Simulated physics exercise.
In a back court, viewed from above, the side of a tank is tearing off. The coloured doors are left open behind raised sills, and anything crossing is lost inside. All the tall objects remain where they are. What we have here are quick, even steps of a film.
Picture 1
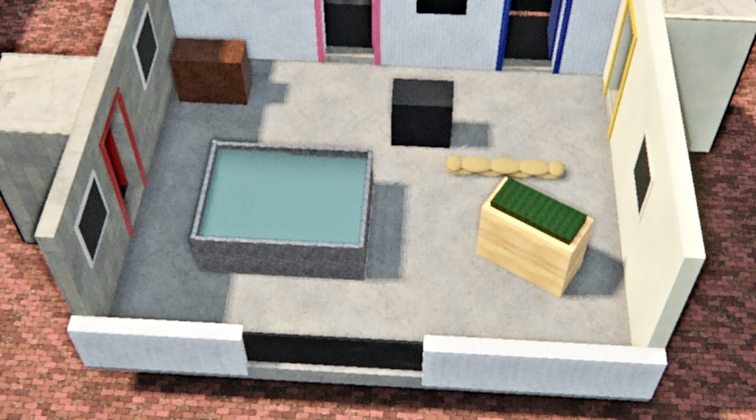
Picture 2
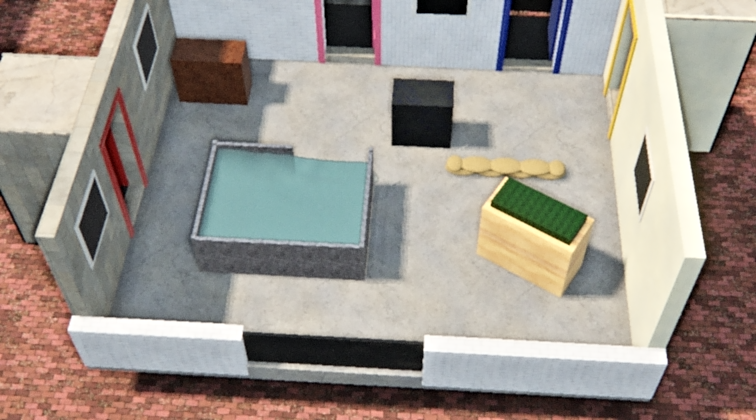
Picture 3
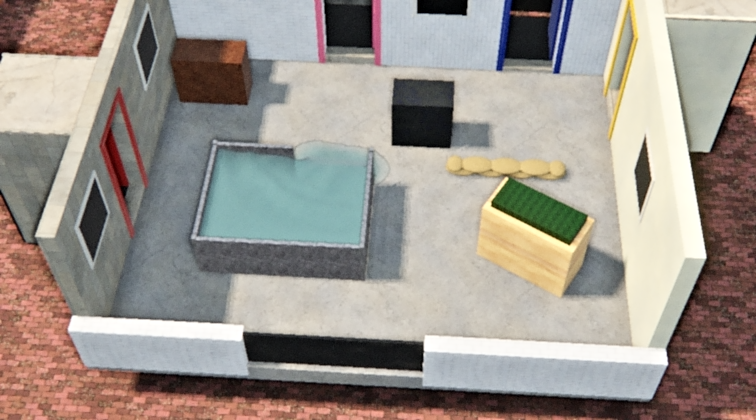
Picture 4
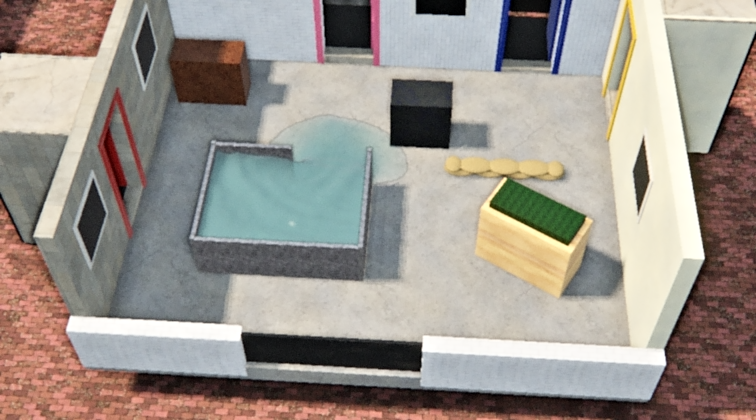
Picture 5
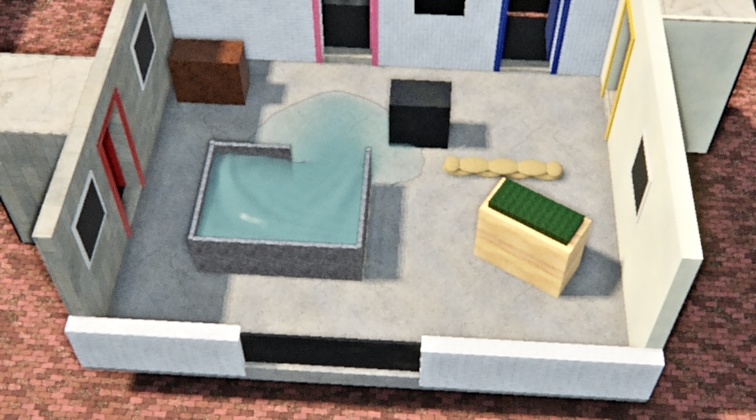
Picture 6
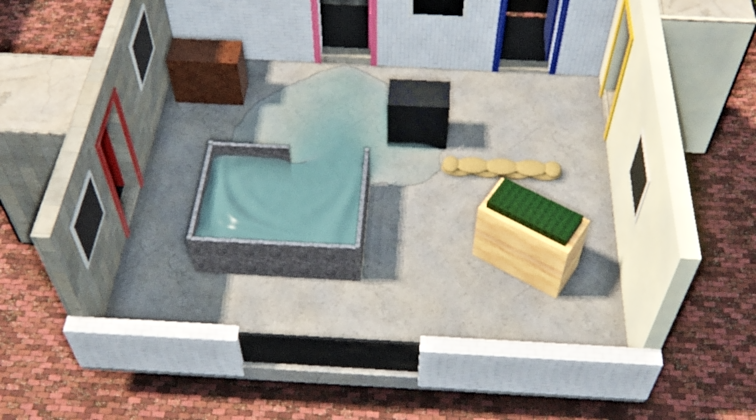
Water pours out through a gap torn in the far side of a dark-walled tank of blue-green water, standing left of centre in a grey-floored court seen from above. Around it are a brown box, a black block, a row of tan sacks, a green-topped pale crate, and red, pink, blue and yellow doorways. The thin sheet spreads backward and sideways, reaching past the black block, while the view barely shifts.
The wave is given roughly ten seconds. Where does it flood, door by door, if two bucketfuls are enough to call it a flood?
At the red door it does not flood; at the blue door it floods; at the pink door it floods; at the yellow door it does not flood.
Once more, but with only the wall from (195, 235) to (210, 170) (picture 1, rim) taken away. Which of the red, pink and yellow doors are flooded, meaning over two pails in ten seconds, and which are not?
Red exceeds the limit, pink stays within the limit, yellow stays within the limit.
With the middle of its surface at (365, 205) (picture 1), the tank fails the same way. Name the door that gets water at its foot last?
That would be the door marked red.
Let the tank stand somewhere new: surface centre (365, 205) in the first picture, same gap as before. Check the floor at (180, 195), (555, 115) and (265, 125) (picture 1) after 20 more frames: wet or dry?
In turn: Flooded, flooded, flooded.
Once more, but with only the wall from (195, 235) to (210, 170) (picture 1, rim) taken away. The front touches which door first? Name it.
The one in red.
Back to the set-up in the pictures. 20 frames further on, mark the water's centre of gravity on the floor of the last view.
Around pixel (334, 155).
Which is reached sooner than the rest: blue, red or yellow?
My answer is the one in blue.
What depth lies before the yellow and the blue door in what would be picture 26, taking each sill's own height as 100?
Estimate, in order: 80 and 70 percent.
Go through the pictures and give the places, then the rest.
In the first frame, still water in the water tank at (285, 196).
In the second frame, the front is at (375, 181), out from the gap on the water tank's far side.
In the third frame, the front is at (304, 147), out from the gap on the water tank's far side.
In the fourth frame, water pours out on the water tank's far side and has run to (317, 119).
In the fifth frame, water pours out on the water tank's far side and has run to (329, 95).
In the sixth frame, water pours out on the water tank's far side and has run to (351, 70).
A moment on, water covers 20 % of the floor; the red door not reached, the blue door not reached, the pink door over two buckets in, the yellow door not reached.
Next, water covers 35 % of the floor; the red door not reached, the blue door wet at the sill, nothing in, the pink door far over two buckets in, the yellow door not reached.
Then, water covers 45 % of the floor; the red door not reached, the blue door wet at the sill, nothing in, the pink door far over two buckets in, the yellow door wet at the sill, nothing in.
Later, water covers 70 % of the floor; the red door wet at the sill, nothing in, the blue door wet at the sill, nothing in, the pink door far over two buckets in, the yellow door under two buckets in.
In the end, water covers 95 % of the floor; the red door wet at the sill, nothing in, the blue door over two buckets in, the pink door far over two buckets in, the yellow door under two buckets in.
